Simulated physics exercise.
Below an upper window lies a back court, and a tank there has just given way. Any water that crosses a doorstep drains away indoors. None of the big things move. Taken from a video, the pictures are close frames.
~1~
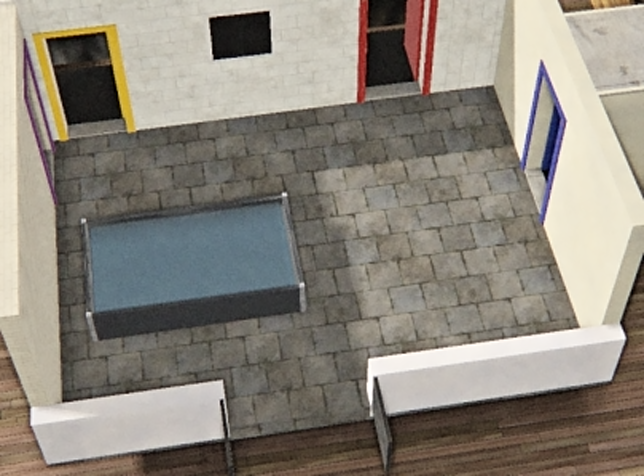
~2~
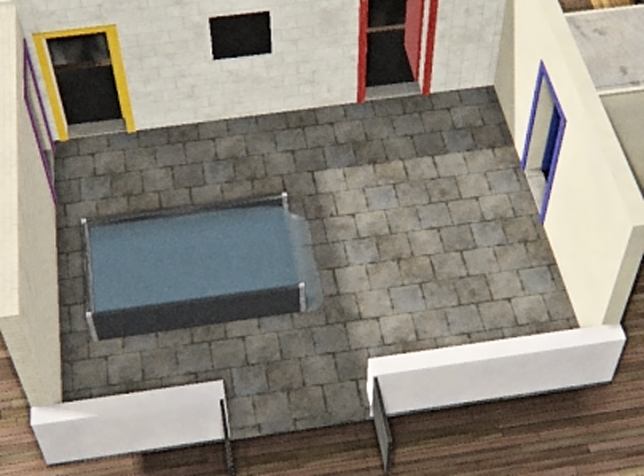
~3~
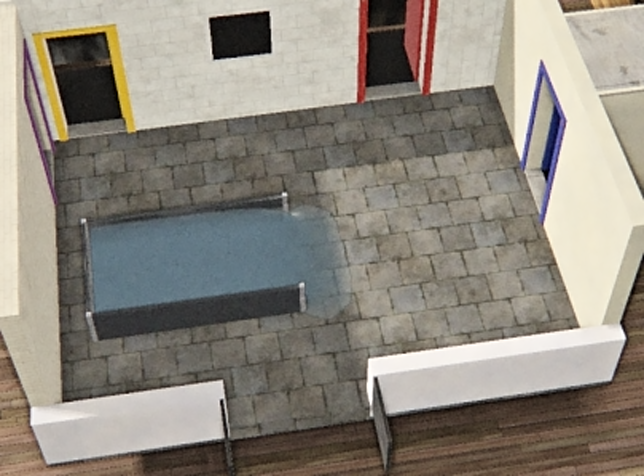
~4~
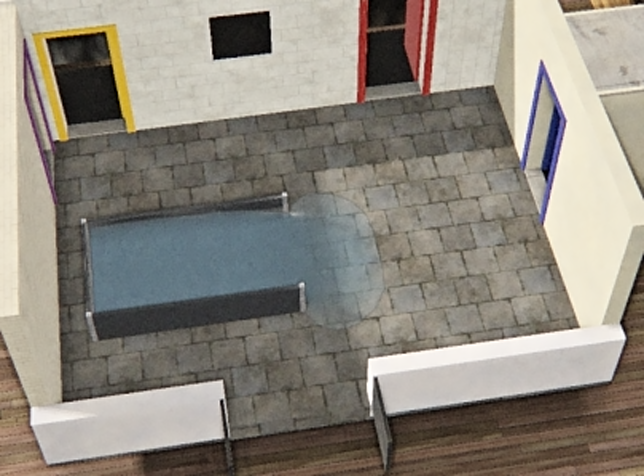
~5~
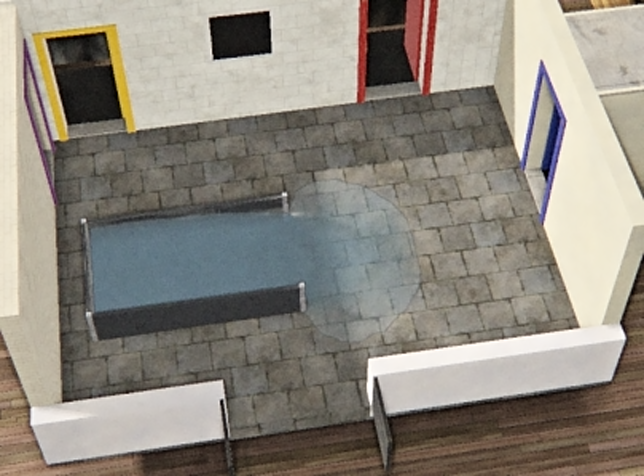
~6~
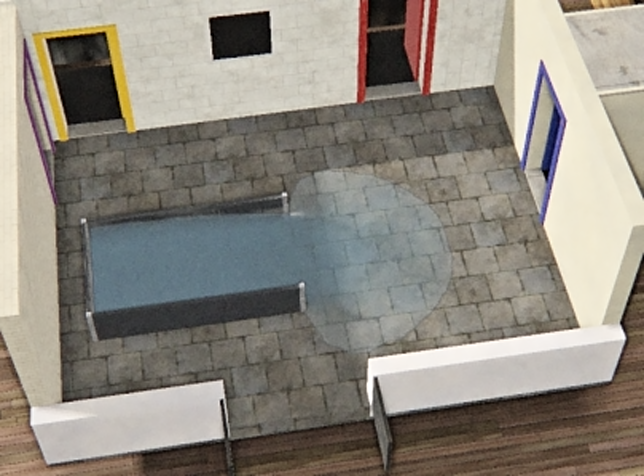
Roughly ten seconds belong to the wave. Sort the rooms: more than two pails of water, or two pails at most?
Yellow door - two pails at most; red door - more than two pails; blue door - more than two pails; purple door - two pails at most.
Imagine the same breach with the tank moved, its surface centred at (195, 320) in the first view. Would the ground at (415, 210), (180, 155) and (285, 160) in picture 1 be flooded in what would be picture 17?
Points in order: Inundated; not reached; not reached.
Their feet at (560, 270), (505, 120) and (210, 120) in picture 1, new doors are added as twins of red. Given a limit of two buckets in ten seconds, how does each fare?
In order: Tops the limit, tops the limit, stays within it.
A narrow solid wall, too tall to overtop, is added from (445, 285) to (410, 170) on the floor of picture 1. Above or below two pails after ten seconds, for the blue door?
Put simply, the blue door misses the mark.
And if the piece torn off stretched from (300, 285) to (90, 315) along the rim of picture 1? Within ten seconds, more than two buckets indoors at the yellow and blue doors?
Yellow door: Crosses the line; blue door: Falls short.
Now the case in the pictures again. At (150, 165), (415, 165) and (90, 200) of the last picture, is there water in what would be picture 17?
Result, in the order given: Not wetted / wetted / not wetted.
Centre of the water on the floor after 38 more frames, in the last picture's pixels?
I'd put it at around (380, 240).
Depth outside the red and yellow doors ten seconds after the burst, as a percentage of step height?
First 140 percent, then 110 percent.
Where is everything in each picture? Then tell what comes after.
Still water in the open tank at (191, 257), in the first frame.
The front is at (296, 218), out from the gap at (292, 257), in the second frame.
The front is at (307, 209), out from the gap at (292, 259), in the third frame.
The front is at (349, 207), out from the gap at (292, 259), in the fourth frame.
The front is at (400, 220), out from the gap at (292, 260), in the fifth frame.
Water pours out at (292, 259) and has run to (435, 222), in the sixth frame.
A moment on, water covers 35 % of the floor; the yellow door not reached, the red door not reached, the blue door wet at the sill, nothing in, the purple door not reached.
Next, water covers 45 % of the floor; the yellow door not reached, the red door not reached, the blue door over two buckets in, the purple door not reached.
Then, water covers 50 % of the floor; the yellow door not reached, the red door wet at the sill, nothing in, the blue door far over two buckets in, the purple door not reached.
Later, water covers 60 % of the floor; the yellow door not reached, the red door under two buckets in, the blue door far over two buckets in, the purple door not reached.
In the end, water covers 95 % of the floor; the yellow door wet at the sill, nothing in, the red door over two buckets in, the blue door far over two buckets in, the purple door wet at the sill, nothing in.
